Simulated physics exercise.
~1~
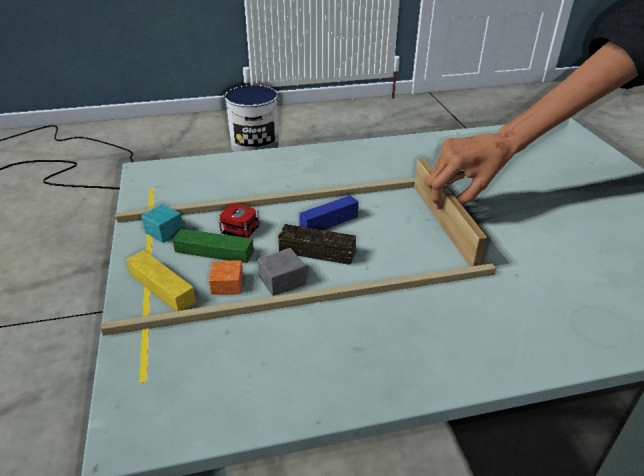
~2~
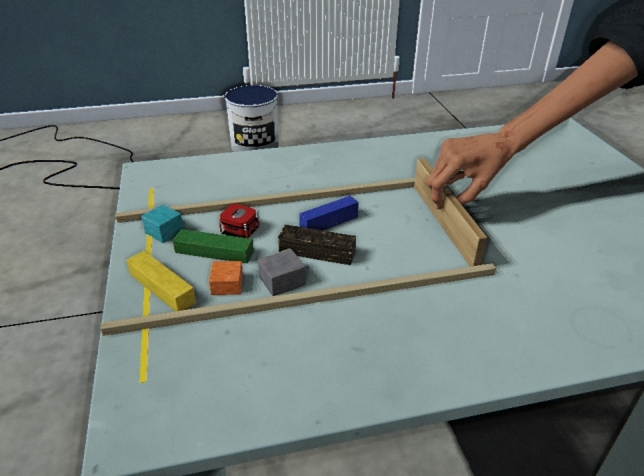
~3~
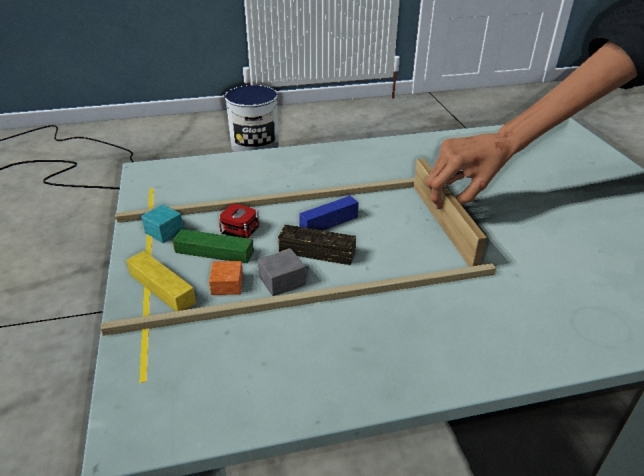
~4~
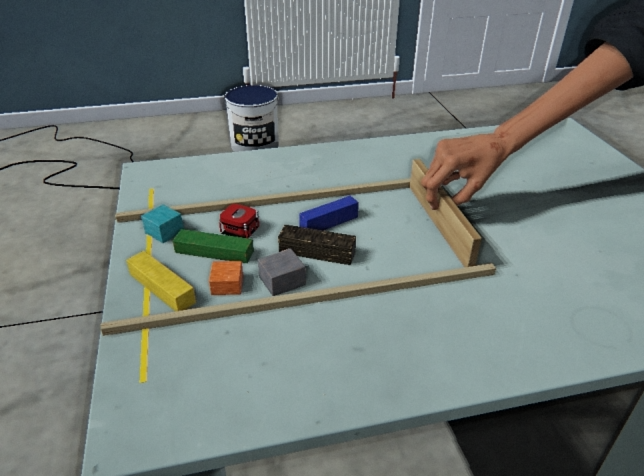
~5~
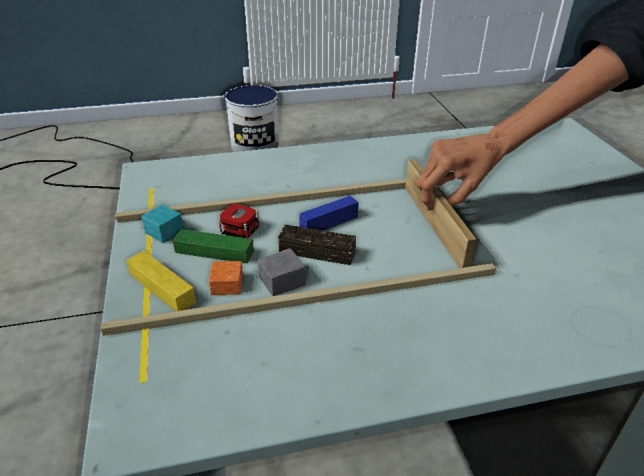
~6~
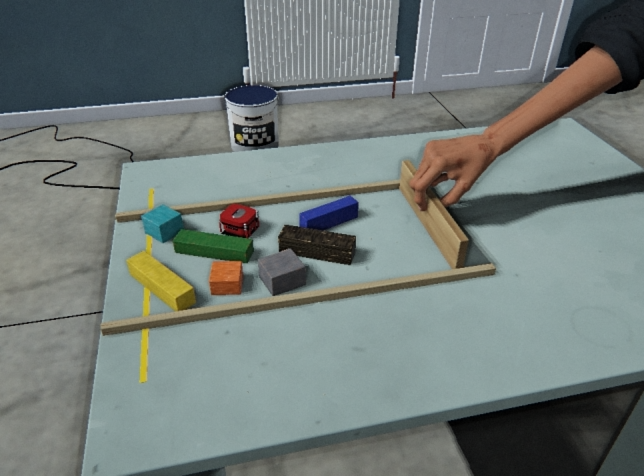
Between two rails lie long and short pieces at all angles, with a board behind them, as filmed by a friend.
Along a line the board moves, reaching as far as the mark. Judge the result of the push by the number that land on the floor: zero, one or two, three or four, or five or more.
The number that land on the floor is three or four.
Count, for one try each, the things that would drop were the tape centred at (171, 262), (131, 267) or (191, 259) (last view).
Try 1: 2; try 2: 6; try 3: 1.
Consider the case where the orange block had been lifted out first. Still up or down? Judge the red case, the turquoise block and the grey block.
Note: Red case is on by the end; turquoise block is off by the end; grey block is on by the end.
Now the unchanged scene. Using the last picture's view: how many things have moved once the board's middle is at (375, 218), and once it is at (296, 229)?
That gives 0 for the first and 6 for the second.
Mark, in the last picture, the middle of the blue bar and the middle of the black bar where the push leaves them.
(114, 238) and (112, 264).
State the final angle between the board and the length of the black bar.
The angle comes out near 40 degrees.
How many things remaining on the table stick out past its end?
The total here is 2.
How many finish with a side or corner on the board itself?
It ends up touching 4.
A little later, none off yet; yellow bar at rest near (161, 281); turquoise block at rest near (163, 223); green bar moving near (204, 246).
When it is over, the number that fall off is three or four; down, orange block, green bar, turquoise block and yellow bar.
